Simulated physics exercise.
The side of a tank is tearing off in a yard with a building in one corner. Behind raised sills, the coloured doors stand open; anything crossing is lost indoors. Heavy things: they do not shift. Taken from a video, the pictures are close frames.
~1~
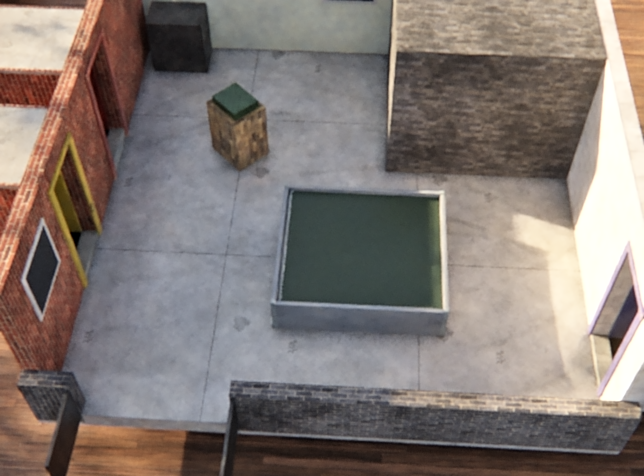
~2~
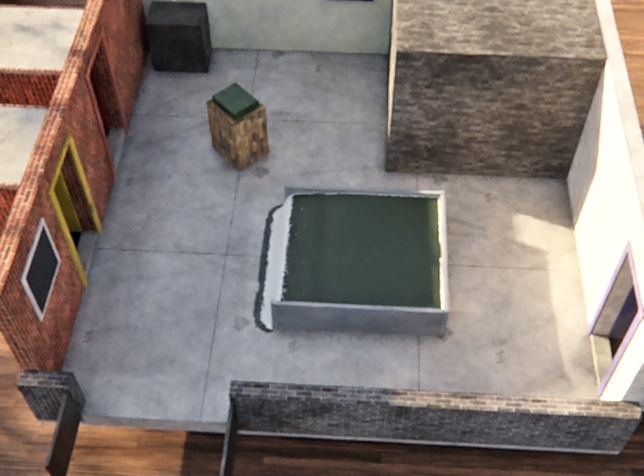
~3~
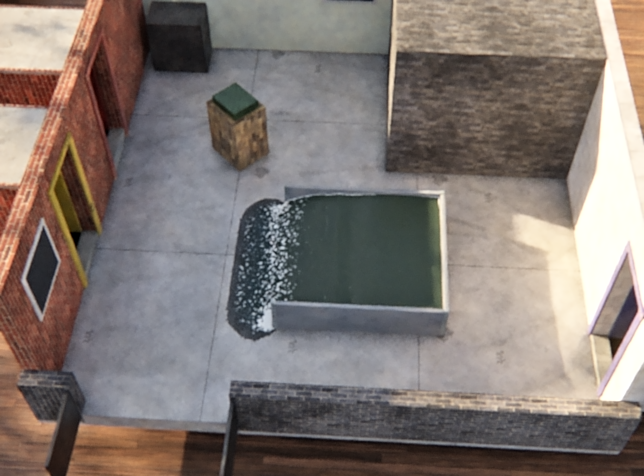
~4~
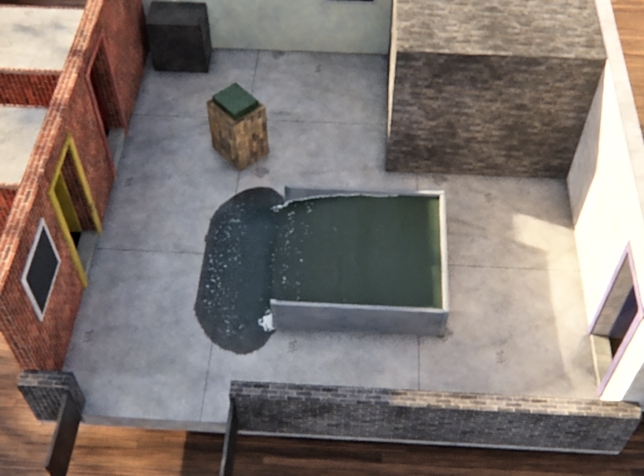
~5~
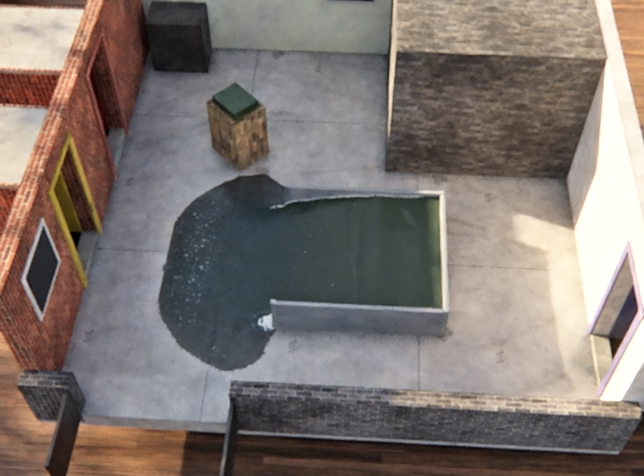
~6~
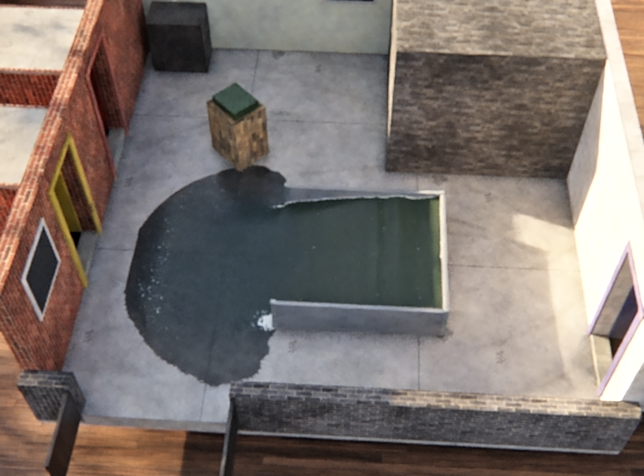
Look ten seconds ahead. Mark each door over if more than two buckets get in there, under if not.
Blue door: Under, red door: Under, yellow door: Over.
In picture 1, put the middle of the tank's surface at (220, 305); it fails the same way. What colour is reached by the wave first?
That would be the yellow-painted one, I think.
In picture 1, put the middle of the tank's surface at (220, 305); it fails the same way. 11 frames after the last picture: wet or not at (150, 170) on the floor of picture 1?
Answer: Submerged.
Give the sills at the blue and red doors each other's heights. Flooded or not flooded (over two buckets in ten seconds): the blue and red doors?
One by one: The blue door stays within the limit; the red door exceeds the limit.
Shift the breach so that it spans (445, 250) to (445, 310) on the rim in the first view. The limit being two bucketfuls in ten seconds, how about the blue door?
As for the blue door, it tops the mark.
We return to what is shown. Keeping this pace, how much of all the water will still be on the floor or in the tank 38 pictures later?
72 in a hundred.
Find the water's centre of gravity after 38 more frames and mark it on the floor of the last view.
Around pixel (218, 218) of the last picture.
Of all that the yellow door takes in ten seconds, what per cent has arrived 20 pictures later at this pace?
About 85 per cent.
A moment on, water covers 30 % of the floor; the blue door not reached, the red door not reached, the yellow door over two buckets in.
Next, water covers 35 % of the floor; the blue door not reached, the red door wet at the sill, nothing in, the yellow door far over two buckets in.
Then, water covers 40 % of the floor; the blue door not reached, the red door wet at the sill, nothing in, the yellow door far over two buckets in.
Later, water covers 55 % of the floor; the blue door not reached, the red door wet at the sill, nothing in, the yellow door far over two buckets in.
In the end, water covers 80 % of the floor; the blue door not reached, the red door wet at the sill, nothing in, the yellow door far over two buckets in.
